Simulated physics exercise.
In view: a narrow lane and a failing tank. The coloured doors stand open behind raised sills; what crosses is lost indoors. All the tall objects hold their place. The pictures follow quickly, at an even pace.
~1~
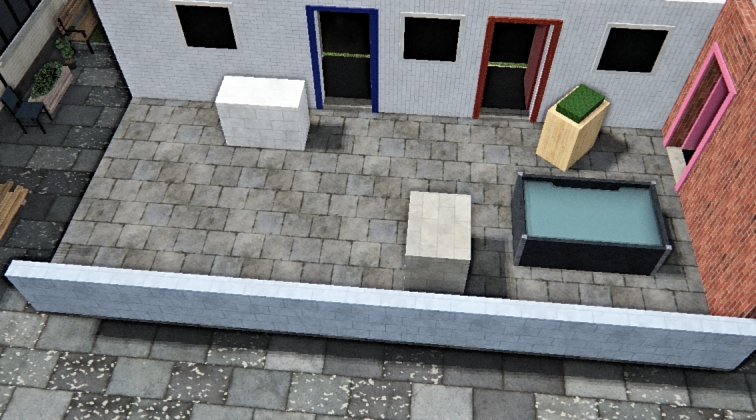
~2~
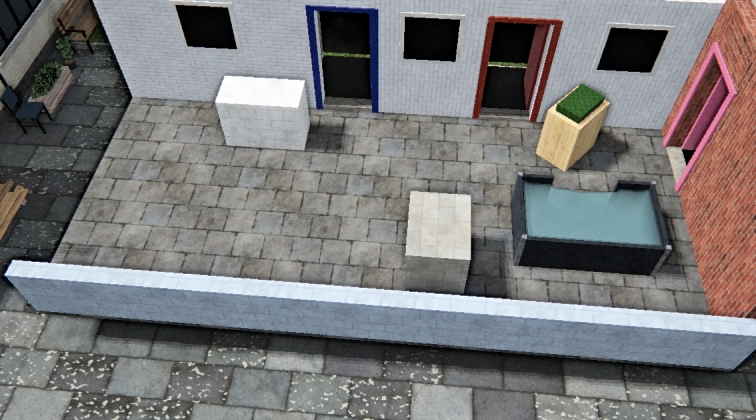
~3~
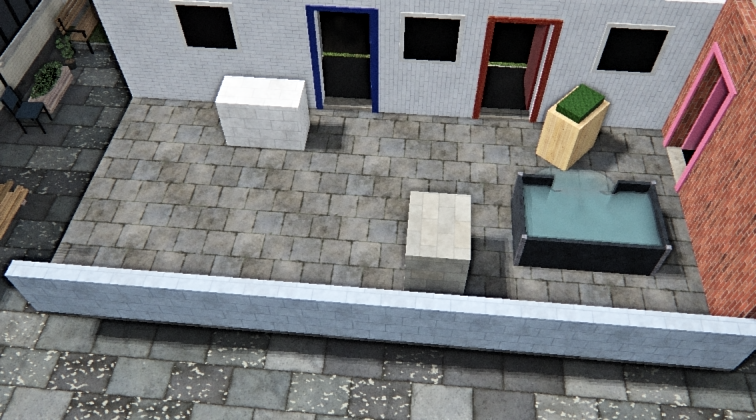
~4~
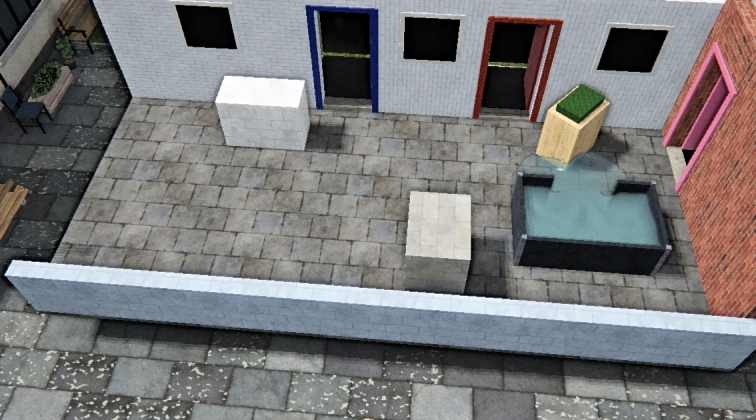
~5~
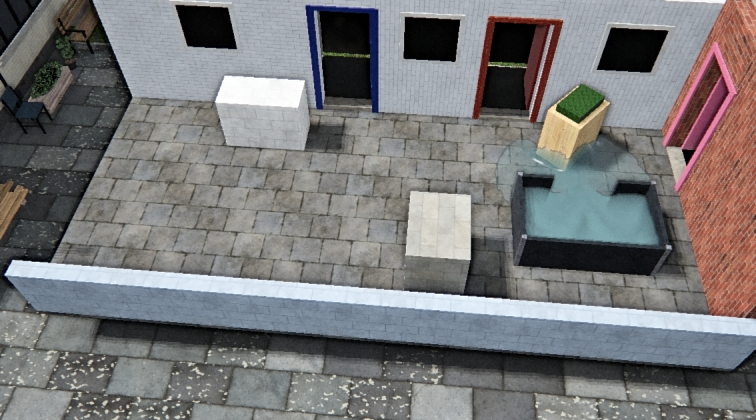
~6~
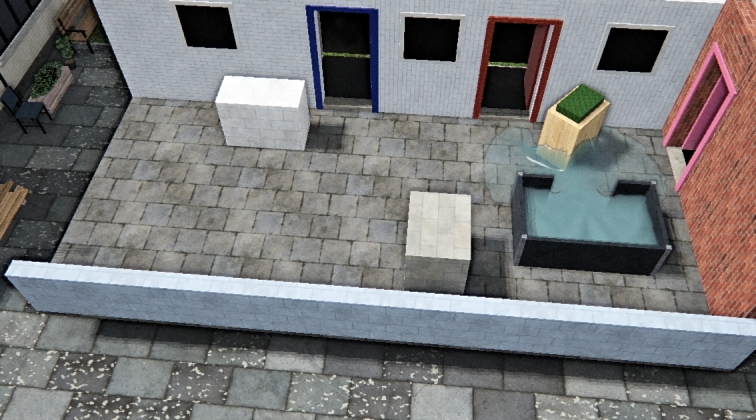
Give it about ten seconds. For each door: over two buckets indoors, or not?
The pink door takes more than that; the red door takes more than that; the blue door stays under that.
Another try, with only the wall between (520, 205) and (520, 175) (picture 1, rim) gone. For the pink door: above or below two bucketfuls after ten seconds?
Pink door keeps below it.
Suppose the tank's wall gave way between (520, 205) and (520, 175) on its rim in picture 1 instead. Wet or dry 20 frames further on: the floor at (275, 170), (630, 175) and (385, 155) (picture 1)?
In that order: Awash, not flooded, wet.
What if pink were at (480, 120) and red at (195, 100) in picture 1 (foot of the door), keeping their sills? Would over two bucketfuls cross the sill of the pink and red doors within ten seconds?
Then: The pink one is over; the red one keeps below it.
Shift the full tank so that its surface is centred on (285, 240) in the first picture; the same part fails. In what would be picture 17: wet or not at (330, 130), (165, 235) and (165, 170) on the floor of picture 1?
As listed: Awash, free of water, wet.
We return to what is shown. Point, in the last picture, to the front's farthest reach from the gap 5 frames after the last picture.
Close to (426, 122).
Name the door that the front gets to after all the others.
Last comes the blue one.
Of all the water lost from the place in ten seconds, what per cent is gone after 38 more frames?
Near 75 in a hundred.
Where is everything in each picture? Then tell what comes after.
In the first frame, the tank at (589, 213) is whole and still.
In the second frame, water pours out on the tank's far side and has run to a hidden place.
In the third frame, the front is at (604, 178), out from the gap on the tank's far side.
In the fourth frame, the front is at (589, 154), out from the gap on the tank's far side.
In the fifth frame, water pours out on the tank's far side and has run to (601, 140).
In the sixth frame, water pours out on the tank's far side and has run to (612, 129).
A moment on, water covers 15 % of the floor; the pink door under two buckets in, the red door under two buckets in, the blue door not reached.
Next, water covers 25 % of the floor; the pink door over two buckets in, the red door over two buckets in, the blue door wet at the sill, nothing in.
Then, water covers 35 % of the floor; the pink door far over two buckets in, the red door over two buckets in, the blue door wet at the sill, nothing in.
Later, water covers 50 % of the floor; the pink door far over two buckets in, the red door over two buckets in, the blue door wet at the sill, nothing in.
In the end, water covers 70 % of the floor; the pink door far over two buckets in, the red door over two buckets in, the blue door wet at the sill, nothing in.
